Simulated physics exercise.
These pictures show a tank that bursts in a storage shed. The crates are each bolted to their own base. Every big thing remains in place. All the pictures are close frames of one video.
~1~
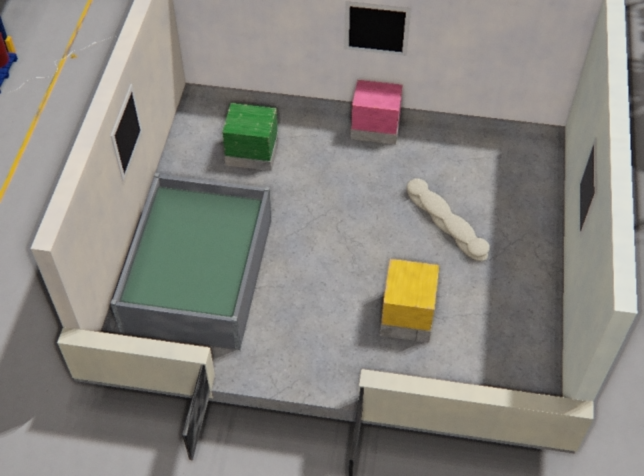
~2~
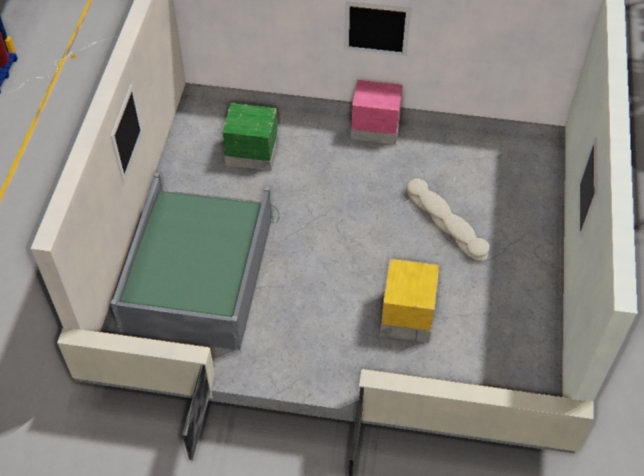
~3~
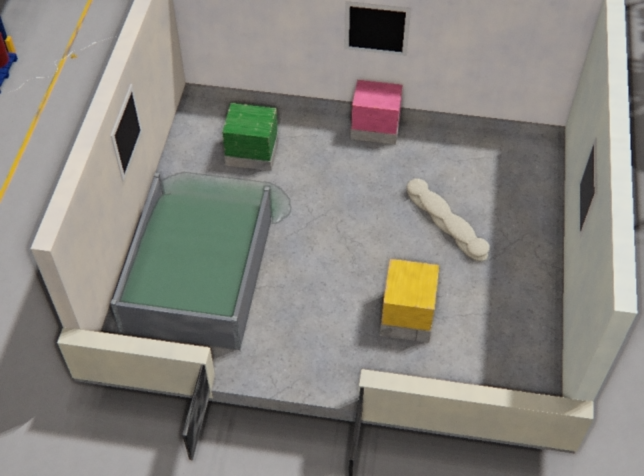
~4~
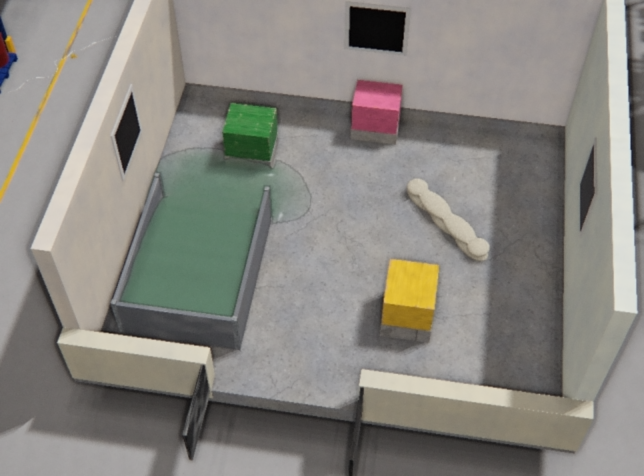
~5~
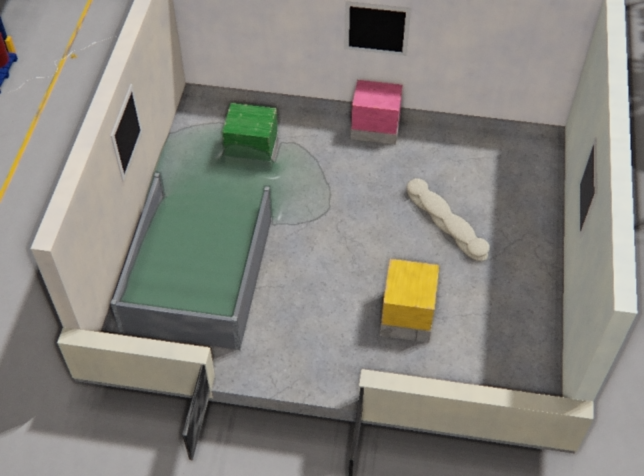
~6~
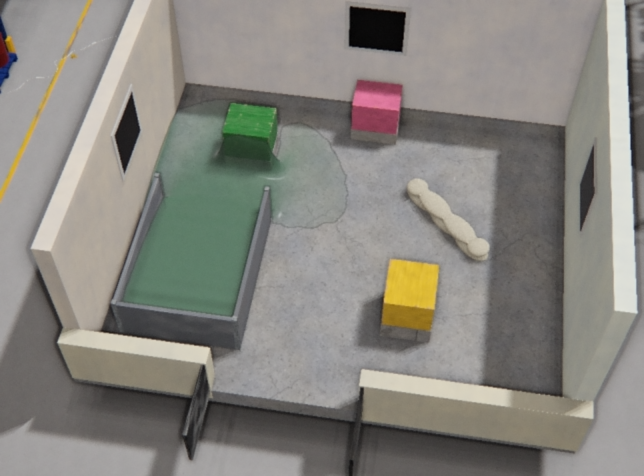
In a storage shed, water pours from a tank's far side and spreads around a green block.
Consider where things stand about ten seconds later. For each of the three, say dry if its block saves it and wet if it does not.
Pink crate: Wet; green crate: Wet; yellow crate: Dry.
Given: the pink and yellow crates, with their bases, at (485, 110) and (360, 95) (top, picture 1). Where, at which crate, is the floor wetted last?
Last: The pink-painted one.
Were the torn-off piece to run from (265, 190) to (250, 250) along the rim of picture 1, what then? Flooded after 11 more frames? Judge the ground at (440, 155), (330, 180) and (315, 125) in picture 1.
In order: Swamped, swamped, spared.
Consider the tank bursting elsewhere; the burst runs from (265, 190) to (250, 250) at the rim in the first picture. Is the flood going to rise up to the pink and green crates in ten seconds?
Log: Pink stays clear; green stays clear.
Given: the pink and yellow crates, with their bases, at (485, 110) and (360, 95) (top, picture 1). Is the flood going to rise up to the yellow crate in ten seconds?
The yellow crate simply gets reached.
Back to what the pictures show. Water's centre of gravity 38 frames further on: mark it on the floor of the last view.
I'd mark it close to (343, 217).
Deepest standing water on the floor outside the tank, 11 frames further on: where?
Pointing at (186, 84).
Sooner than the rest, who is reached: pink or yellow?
Answer: That's the one in pink.
A moment on, water covers 25 % of the floor; the pink crate water round its plinth, the green crate water round its plinth, the yellow crate not reached.
Next, water covers 45 % of the floor; the pink crate water round its plinth, the green crate water round its plinth, the yellow crate not reached.
Then, water covers 60 % of the floor; the pink crate water round its plinth, the green crate water round its plinth, the yellow crate water round its plinth.
Later, water covers 90 % of the floor; the pink crate water round its plinth, the green crate water round its plinth, the yellow crate water round its plinth.
In the end, water covers 100 % of the floor; the pink crate was topped, the green crate was topped, the yellow crate stayed above the water.
